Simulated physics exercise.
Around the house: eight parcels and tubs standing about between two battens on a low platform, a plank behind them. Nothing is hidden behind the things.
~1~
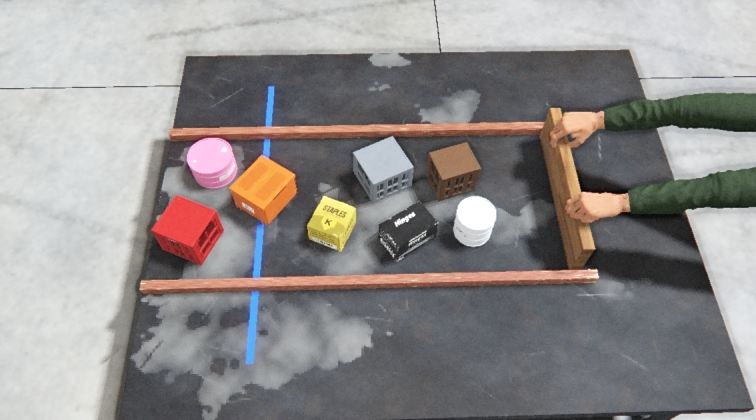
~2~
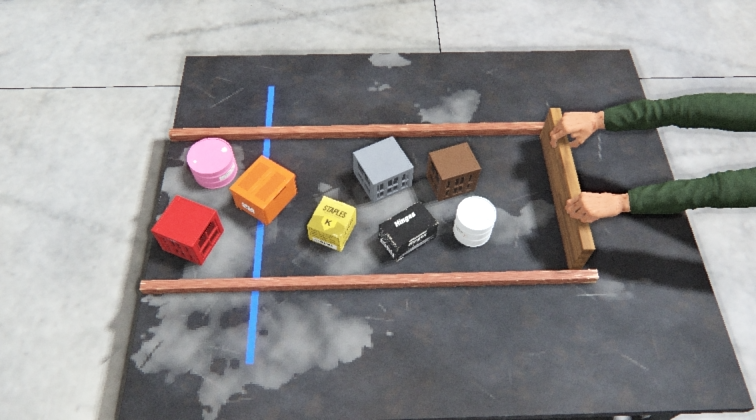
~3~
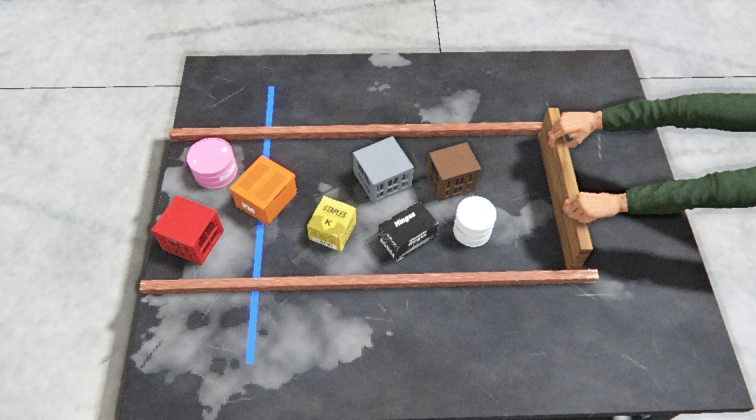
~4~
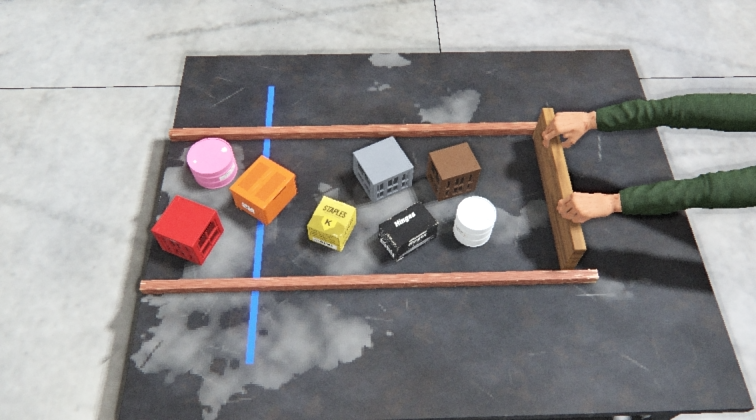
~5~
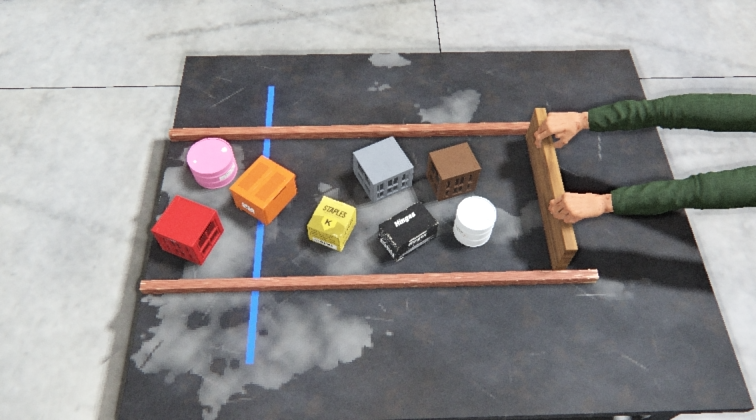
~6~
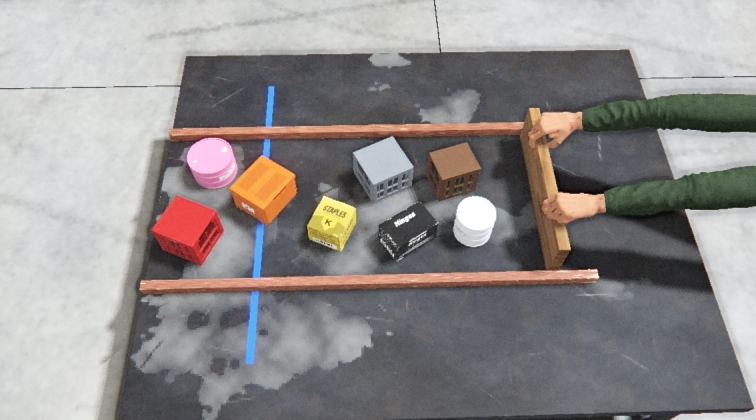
Two green-sleeved hands sliding a wooden plank slightly left between two battens, while the colourful crates and tubs stay still.
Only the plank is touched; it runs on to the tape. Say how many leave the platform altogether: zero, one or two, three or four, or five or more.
As it turns out, the number that fall off is one or two.
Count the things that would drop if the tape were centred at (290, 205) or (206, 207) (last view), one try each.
It would be 0 and 5.
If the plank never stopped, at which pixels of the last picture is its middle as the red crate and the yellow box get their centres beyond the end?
Its middle is around (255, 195) and around (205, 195).
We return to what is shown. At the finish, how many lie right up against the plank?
The number is 2.
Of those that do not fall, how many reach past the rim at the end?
2 of them.
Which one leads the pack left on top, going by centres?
The red crate ends nearest.
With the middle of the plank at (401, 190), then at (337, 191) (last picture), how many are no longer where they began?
First 5, then 6.
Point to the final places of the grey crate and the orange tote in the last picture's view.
The grey crate at (200, 160), the orange tote at (171, 199).
Soon after, none off yet; red crate at rest near (189, 230); pink canister at rest near (213, 163); orange tote at rest near (265, 191).
In the end, the number that fall off is one or two; gone, pink canister.
